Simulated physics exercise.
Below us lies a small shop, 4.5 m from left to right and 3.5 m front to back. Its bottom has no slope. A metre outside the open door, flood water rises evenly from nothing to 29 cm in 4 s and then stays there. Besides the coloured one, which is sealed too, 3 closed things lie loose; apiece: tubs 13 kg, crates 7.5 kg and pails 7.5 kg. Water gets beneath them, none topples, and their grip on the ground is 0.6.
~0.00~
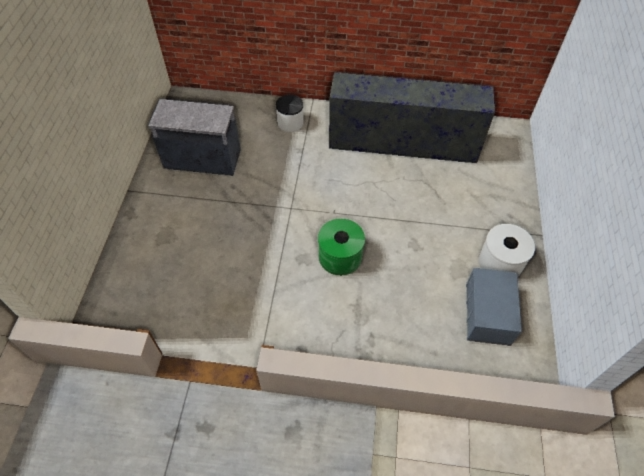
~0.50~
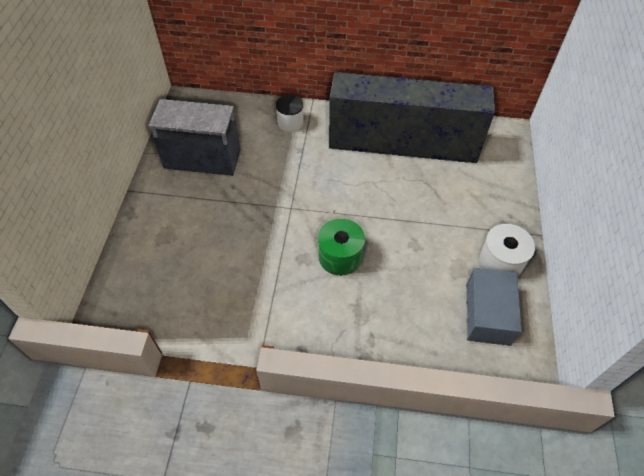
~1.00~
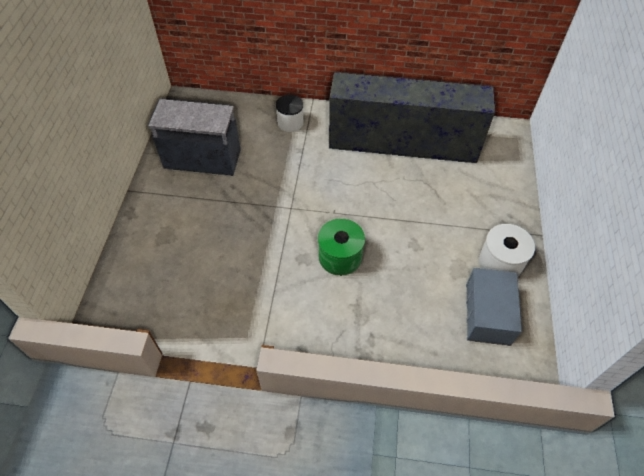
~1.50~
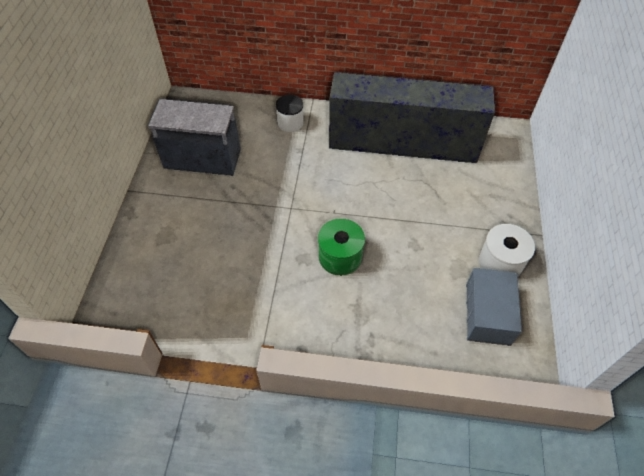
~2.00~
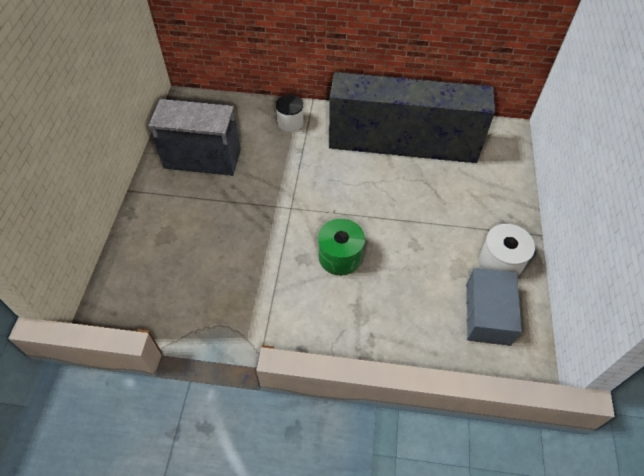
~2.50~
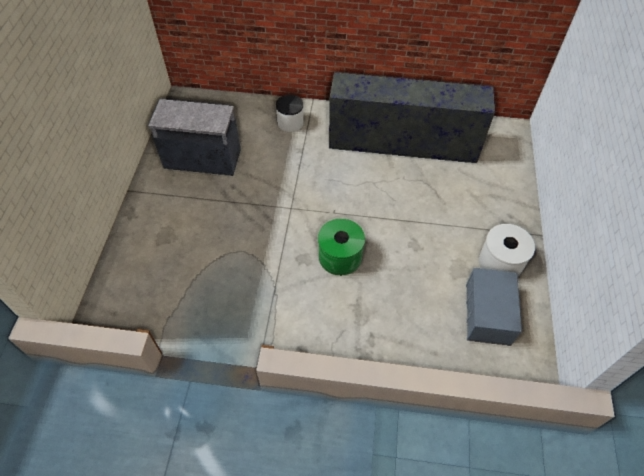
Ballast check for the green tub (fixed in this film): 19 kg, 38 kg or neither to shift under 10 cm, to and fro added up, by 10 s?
Verdict: The smaller load will do.
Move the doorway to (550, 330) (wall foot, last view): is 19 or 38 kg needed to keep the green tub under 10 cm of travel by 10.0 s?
In that case only the higher weight holds it.
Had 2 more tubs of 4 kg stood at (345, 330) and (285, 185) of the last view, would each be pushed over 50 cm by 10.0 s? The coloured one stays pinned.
In that order: Less, more.
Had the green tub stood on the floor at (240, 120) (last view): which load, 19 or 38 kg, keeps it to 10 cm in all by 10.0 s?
Only the larger holds.
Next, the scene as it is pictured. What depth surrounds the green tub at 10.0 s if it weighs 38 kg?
Roughly 9 cm.
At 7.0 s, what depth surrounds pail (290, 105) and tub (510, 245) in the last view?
About 12 and 2 cm.
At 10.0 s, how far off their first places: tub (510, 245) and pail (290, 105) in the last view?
In that order: 50 cm, 80 cm.
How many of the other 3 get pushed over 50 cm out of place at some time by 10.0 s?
I count 2.
After 3.5 s the green tub would be 0 cm from its start with 19 kg and 0 cm from its start with 38 kg; 3 cm of water round it then.
After 4.5 s the green tub would be 0 cm from its start with 19 kg and 0 cm from its start with 38 kg; 5 cm of water round it then.
After 7.0 s the green tub would be 0 cm from its start with 19 kg and 0 cm from its start with 38 kg; 6 cm of water round it then.
After 10.0 s the green tub would be 0 cm from its start with 19 kg and 0 cm from its start with 38 kg; 9 cm of water round it then.
